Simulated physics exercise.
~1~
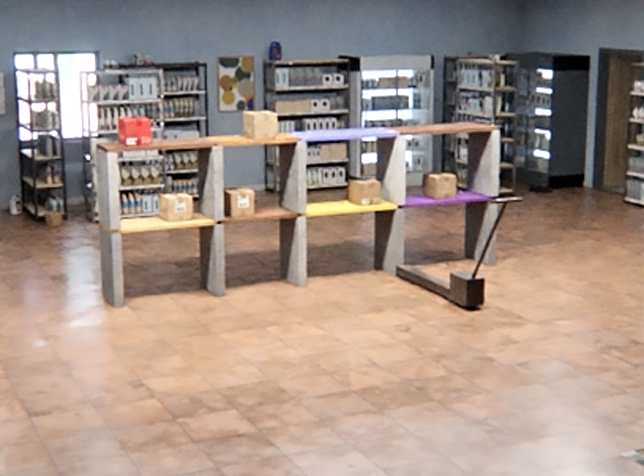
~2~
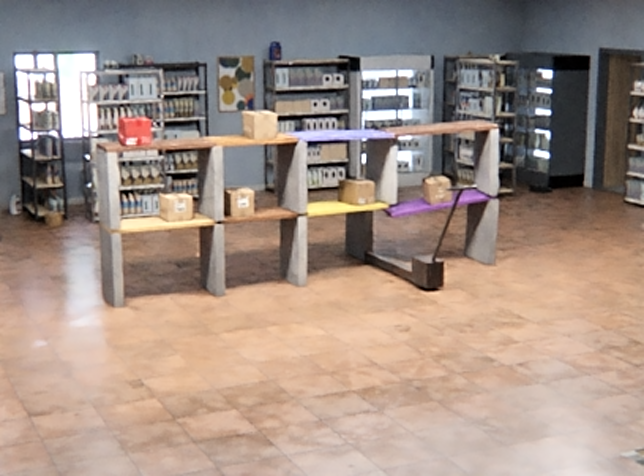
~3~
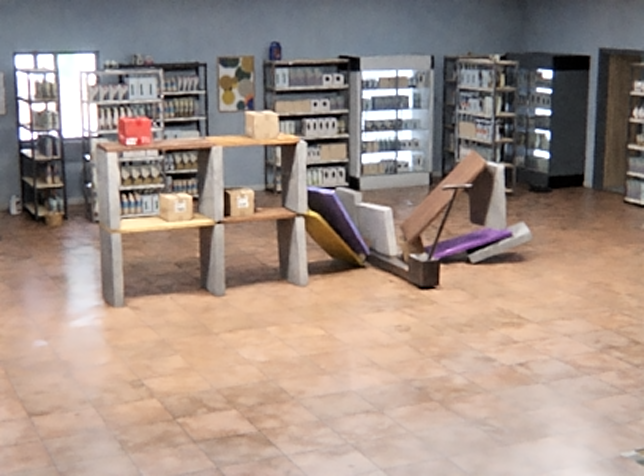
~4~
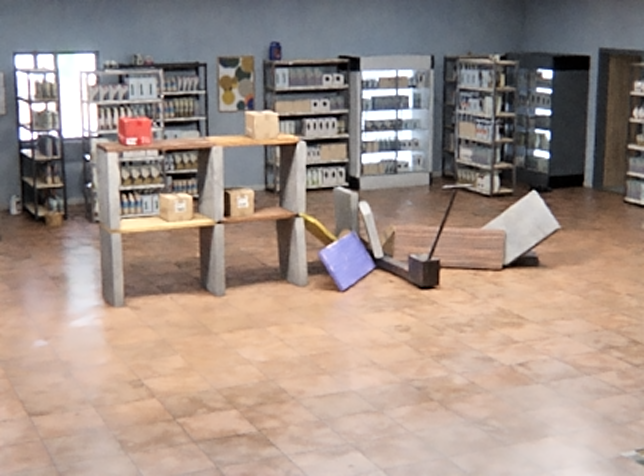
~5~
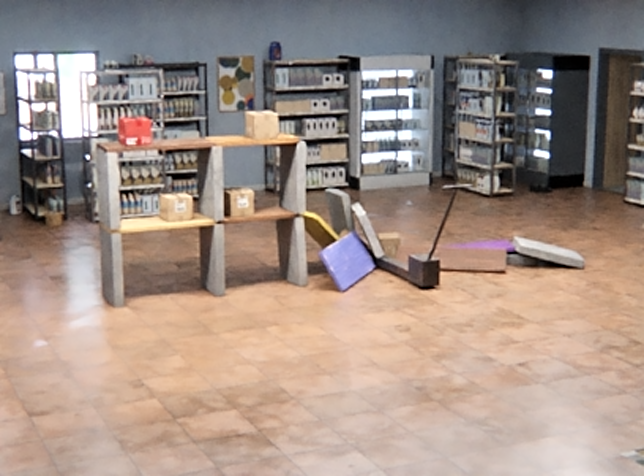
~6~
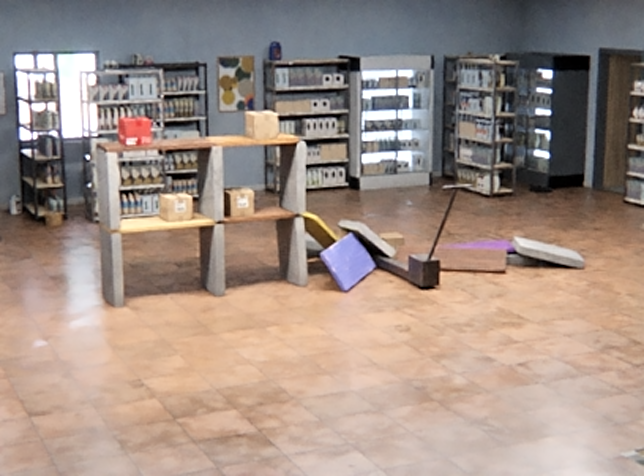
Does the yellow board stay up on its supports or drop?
The yellow board drops. It ends up steeply tilted beside the part of the shelving that is still standing.
